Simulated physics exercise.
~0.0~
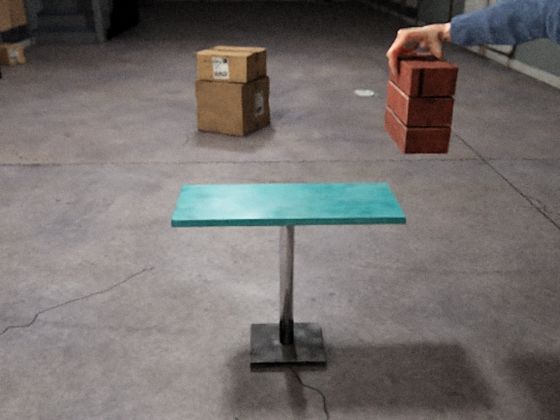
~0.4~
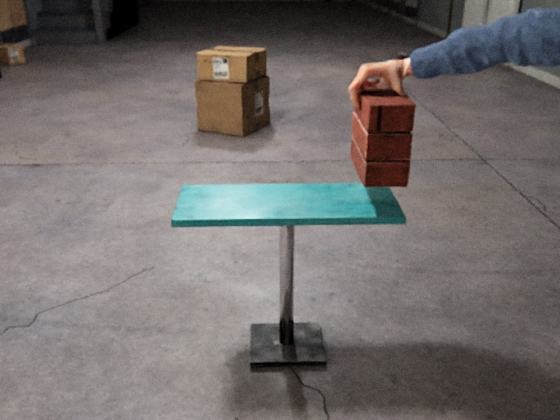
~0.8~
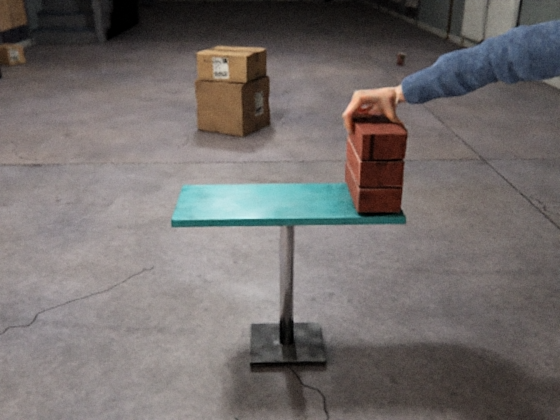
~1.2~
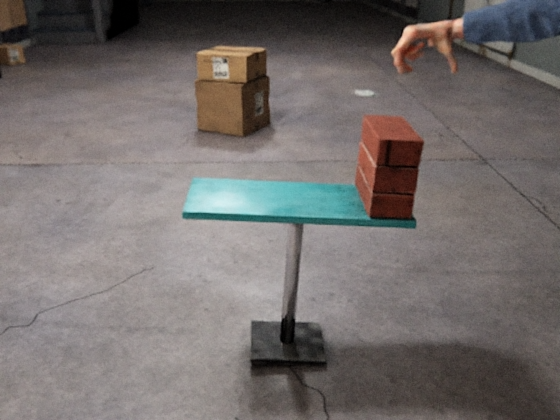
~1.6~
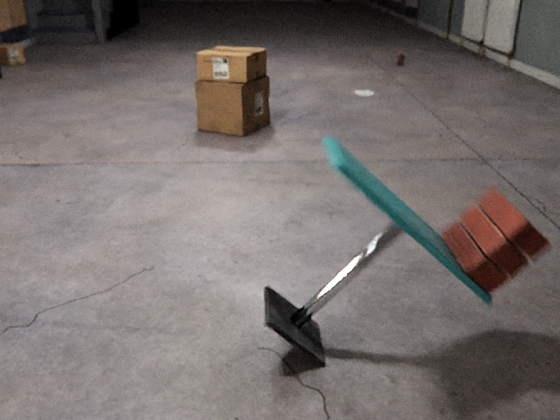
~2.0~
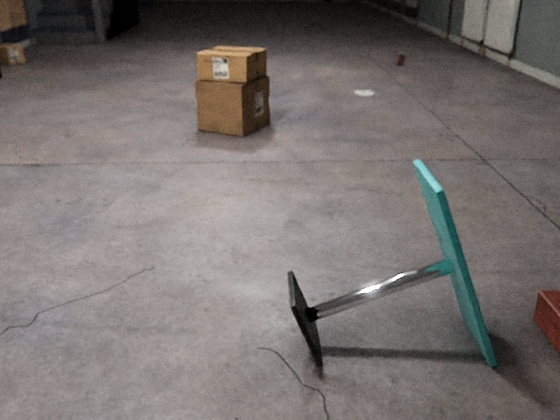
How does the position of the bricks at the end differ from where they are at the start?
At the start the bricks are held in the air by a hand at the upper right, above and beyond the upright stand. At the end they are low at the right edge of the view, partly out of sight, to the right of the toppled stand.
